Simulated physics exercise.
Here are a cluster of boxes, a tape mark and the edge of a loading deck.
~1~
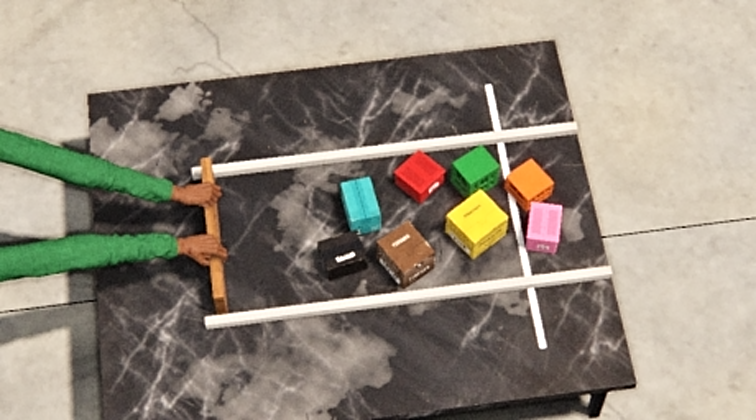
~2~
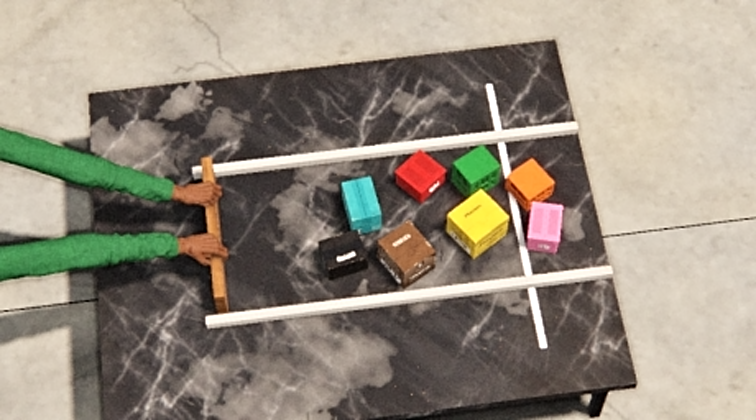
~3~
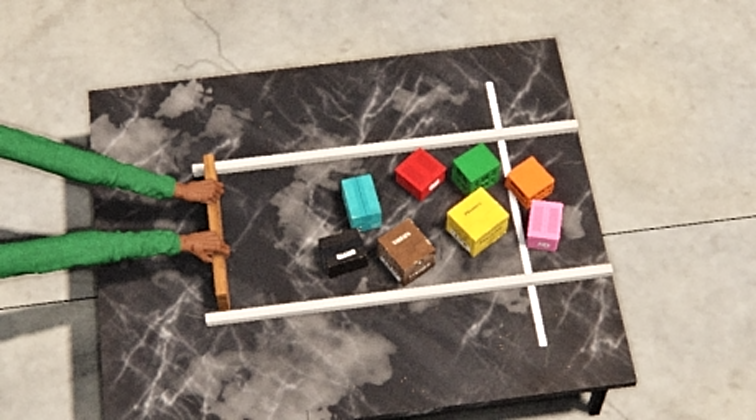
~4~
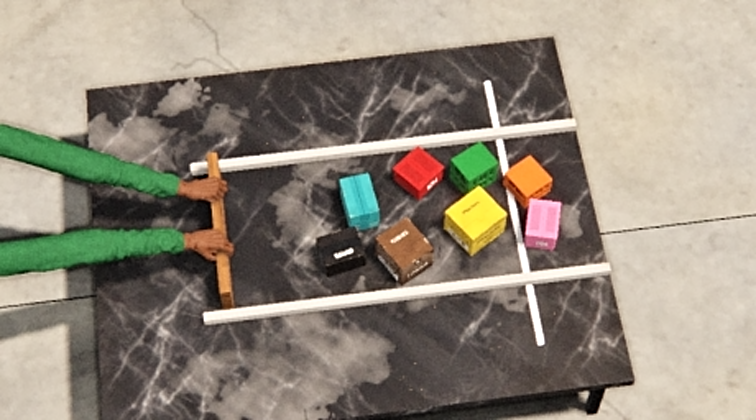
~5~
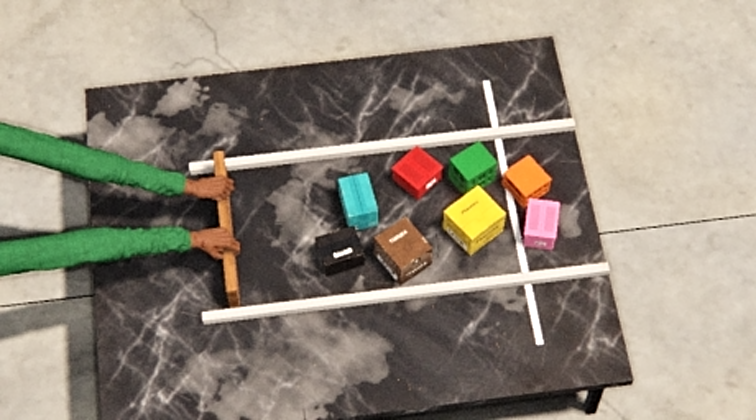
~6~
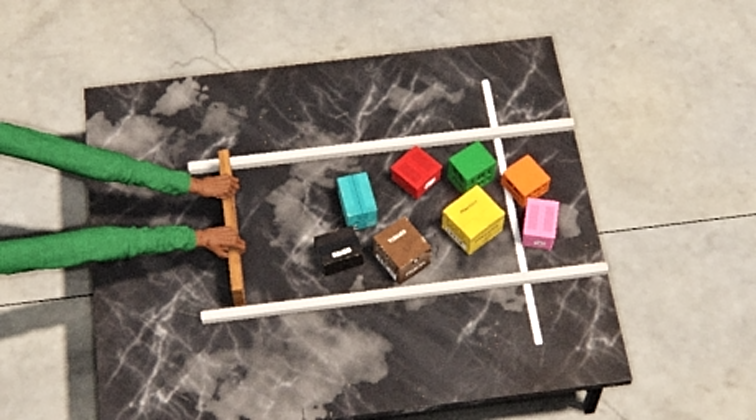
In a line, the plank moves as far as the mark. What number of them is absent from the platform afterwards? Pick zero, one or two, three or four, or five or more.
One or two of them.
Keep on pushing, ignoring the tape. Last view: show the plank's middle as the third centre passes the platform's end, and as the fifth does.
I'd say close to (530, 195), then close to (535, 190).
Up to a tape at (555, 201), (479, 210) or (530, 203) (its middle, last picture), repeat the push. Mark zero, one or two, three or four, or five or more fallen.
Place one: 5 or more; place two: None at all; place three: One or two.
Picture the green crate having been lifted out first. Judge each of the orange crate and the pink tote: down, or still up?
The orange crate stays on, the pink tote comes down.
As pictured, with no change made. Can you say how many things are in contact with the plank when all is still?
Count: 3.
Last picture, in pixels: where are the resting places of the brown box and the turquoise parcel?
Near (582, 240) and (525, 191).
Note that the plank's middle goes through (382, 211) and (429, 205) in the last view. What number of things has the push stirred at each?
Moved so far: 5, then 7.
Soon after, none off yet; pink tote at rest near (540, 224); orange crate at rest near (525, 181); green crate at rest near (472, 169).
Then, none off yet; pink tote at rest near (540, 224); orange crate moved a little near (527, 176); green crate moving near (476, 170).
At rest, the number that fall off is one or two; fallen, orange crate and pink tote.
